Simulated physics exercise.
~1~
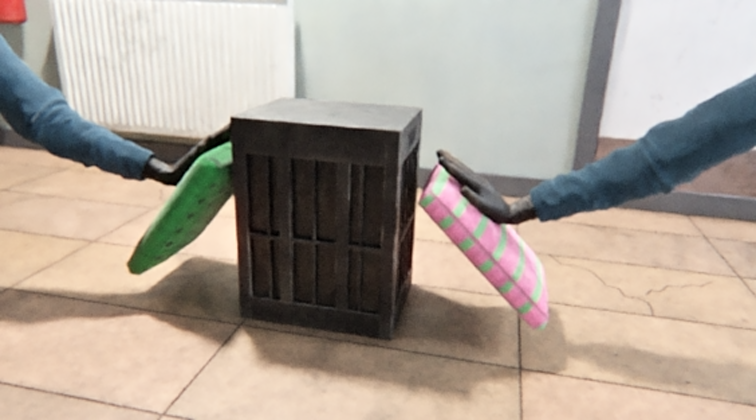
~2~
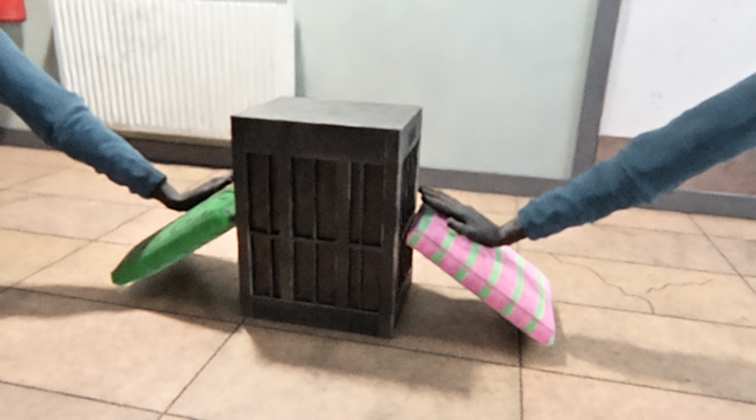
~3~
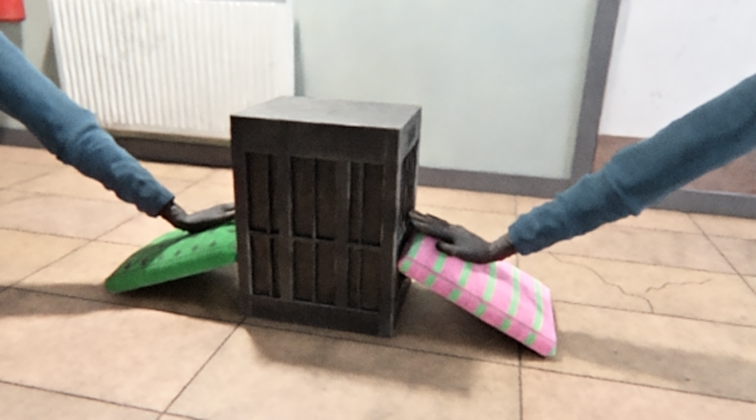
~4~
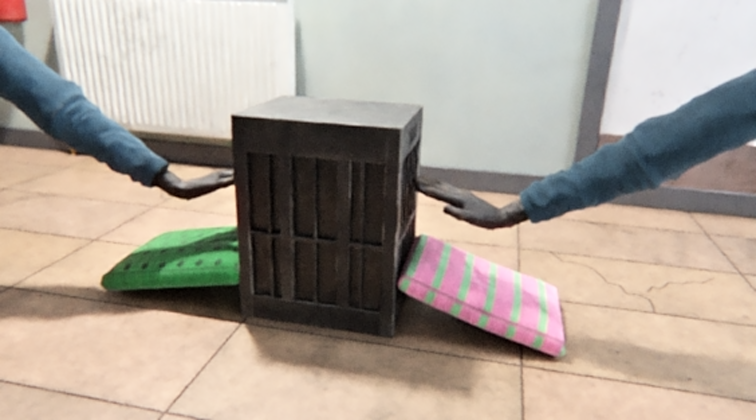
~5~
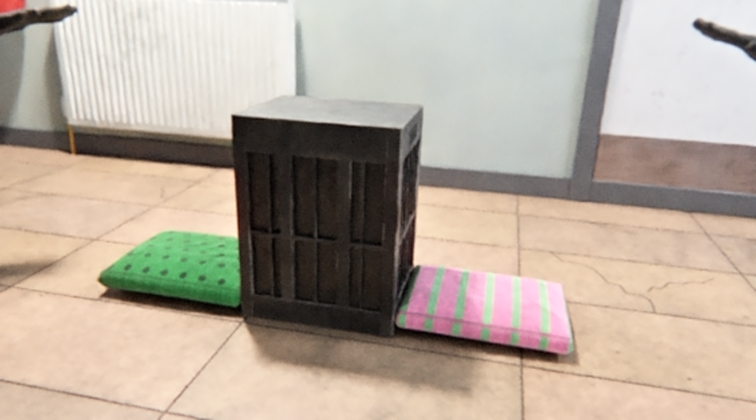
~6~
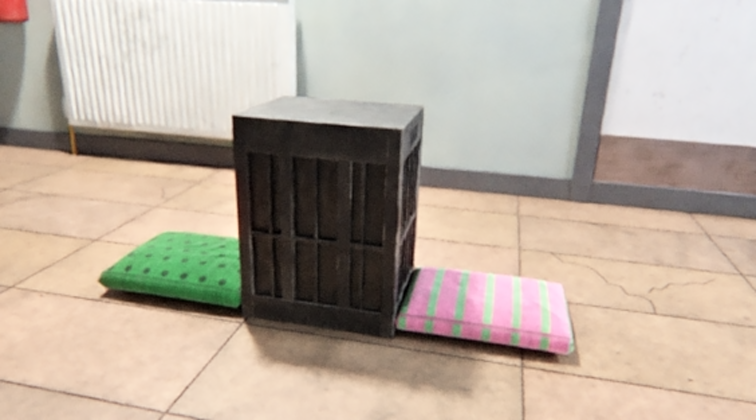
On a tiled floor, hands release green and pink pillows leaning against a black crate, and both end up lying flat.
